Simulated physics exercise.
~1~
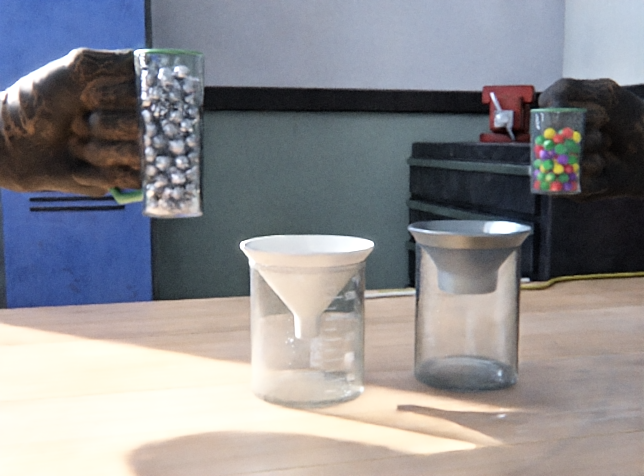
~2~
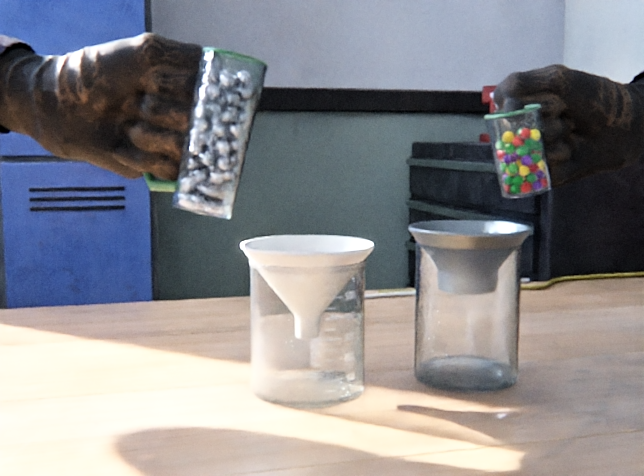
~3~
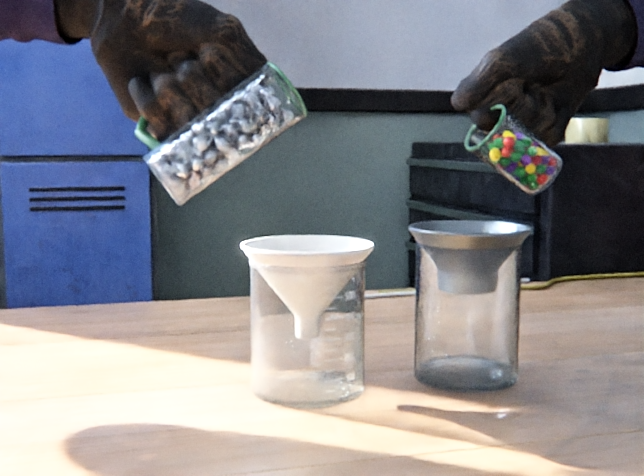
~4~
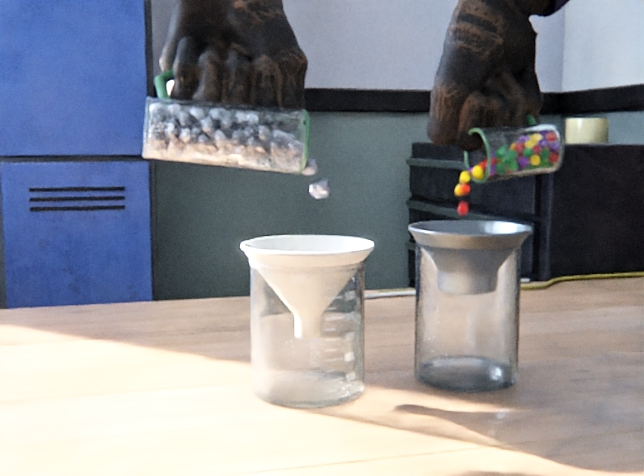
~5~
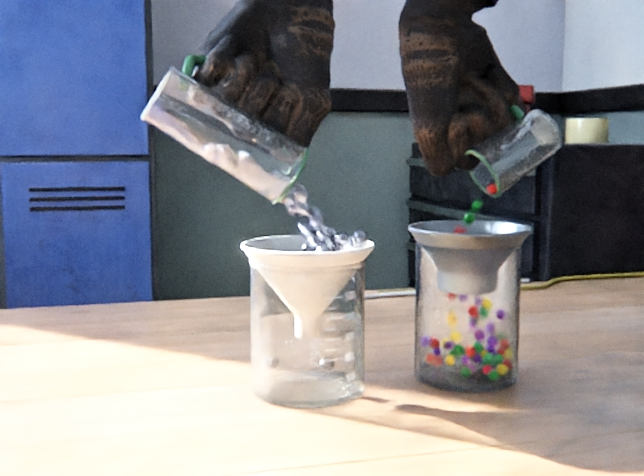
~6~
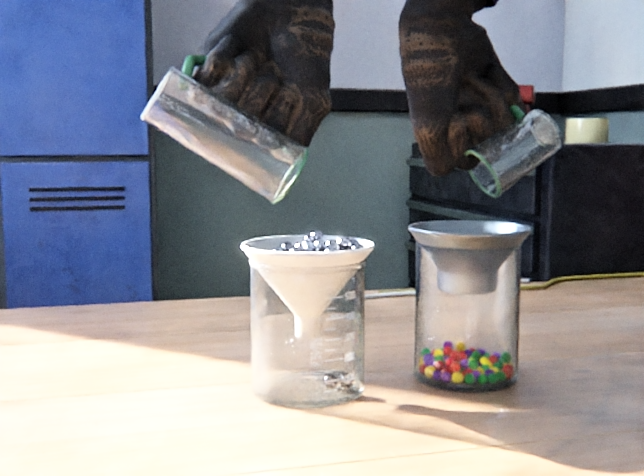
Two dark, gloved-looking hands hold clear cups above a sunlit wooden table, seen from the front by a still camera, with a blue cabinet behind at left. The left cup holds silvery pieces over a white funnel in a glass jar, and the smaller right cup holds colourful beads over a grey funnel in another jar. The hands tip both cups inward and over until the contents spill. The beads drop through the grey funnel and gather at the bottom of their jar. The silvery pieces pile up in the white funnel and stay stuck, with just a few below.
